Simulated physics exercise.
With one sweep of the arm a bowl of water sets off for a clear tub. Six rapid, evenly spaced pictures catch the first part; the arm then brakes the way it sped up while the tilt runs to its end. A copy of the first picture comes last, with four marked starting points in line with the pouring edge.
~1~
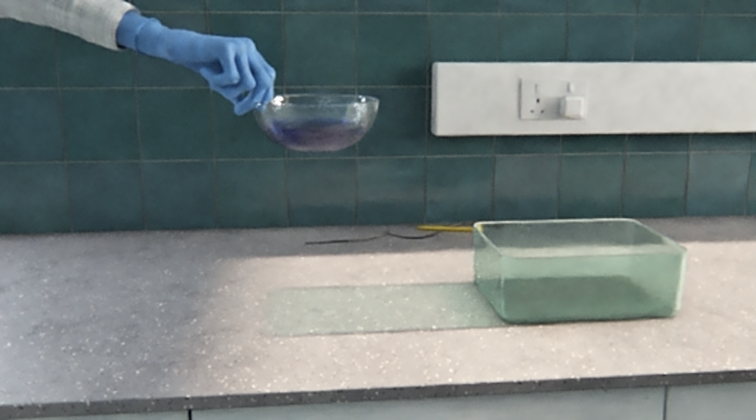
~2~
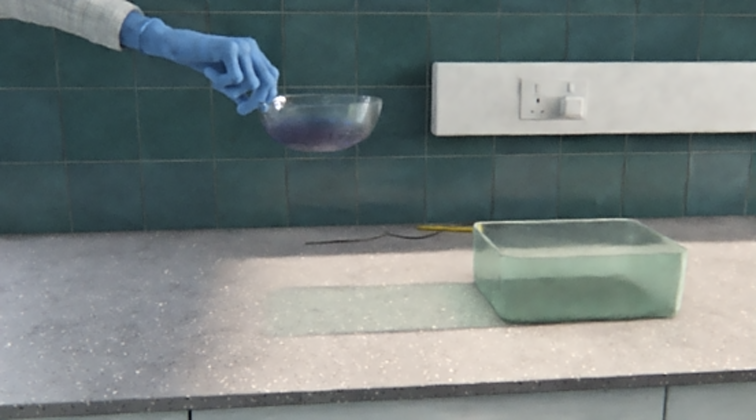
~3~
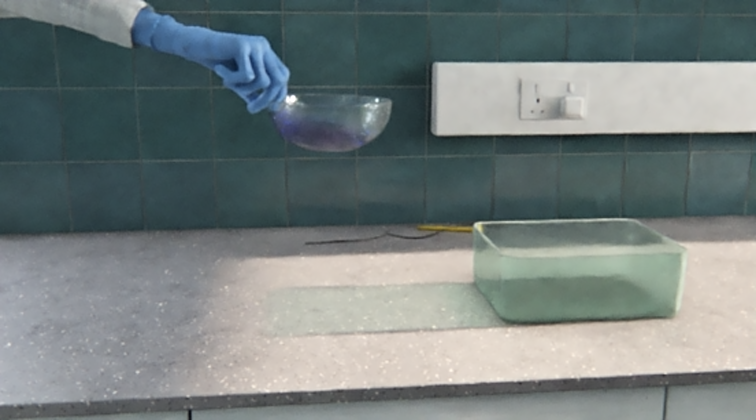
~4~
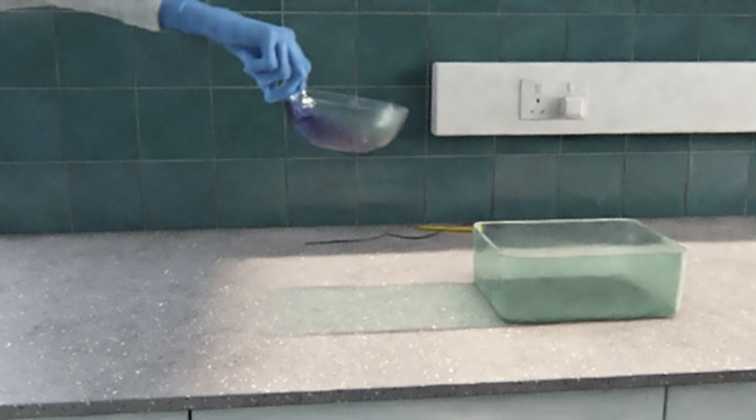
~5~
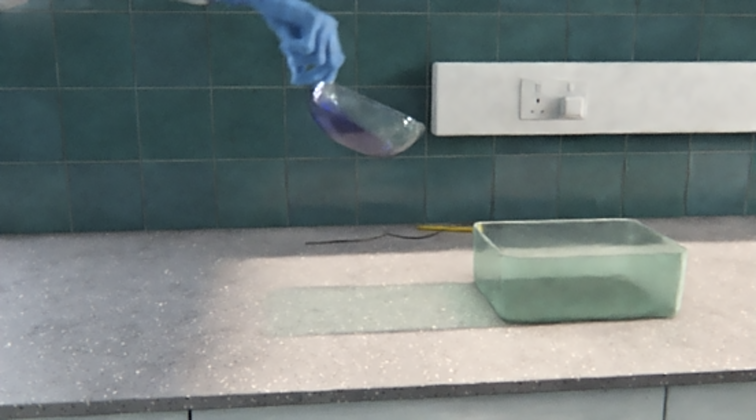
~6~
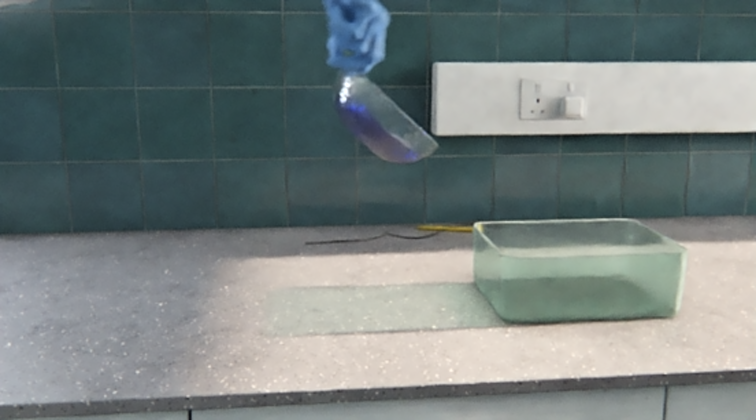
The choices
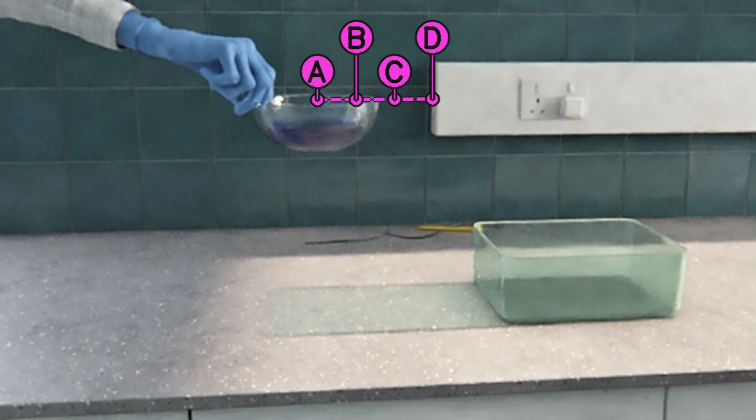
On a speckled countertop before teal tiles, a blue-gloved hand holds a clear bowl of purplish-looking liquid in the air, then moves it right toward a greenish clear tub while tilting it steeply, its right rim lowering.
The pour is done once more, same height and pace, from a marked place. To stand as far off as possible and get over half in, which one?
Go for B.
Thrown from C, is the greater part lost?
No, not at all.
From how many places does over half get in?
Three.
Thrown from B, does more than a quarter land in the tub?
Yes, clearly.
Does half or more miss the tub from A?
Yes, that goes wrong.
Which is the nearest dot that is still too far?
Here it is dot A.
On the marked copy, A at (317, 99); B at (356, 99); C at (394, 99); D at (432, 99).
With A, about 22 % lands in the tub, 73 % falls short and 5 % goes beside or beyond.
With B, about 69 % lands in the tub, 21 % falls short and 10 % goes beside or beyond.
With C, about 76 % lands in the tub, 9 % falls short and 15 % goes beside or beyond.
With D, about 81 % lands in the tub, 7 % falls short and 12 % goes beside or beyond.
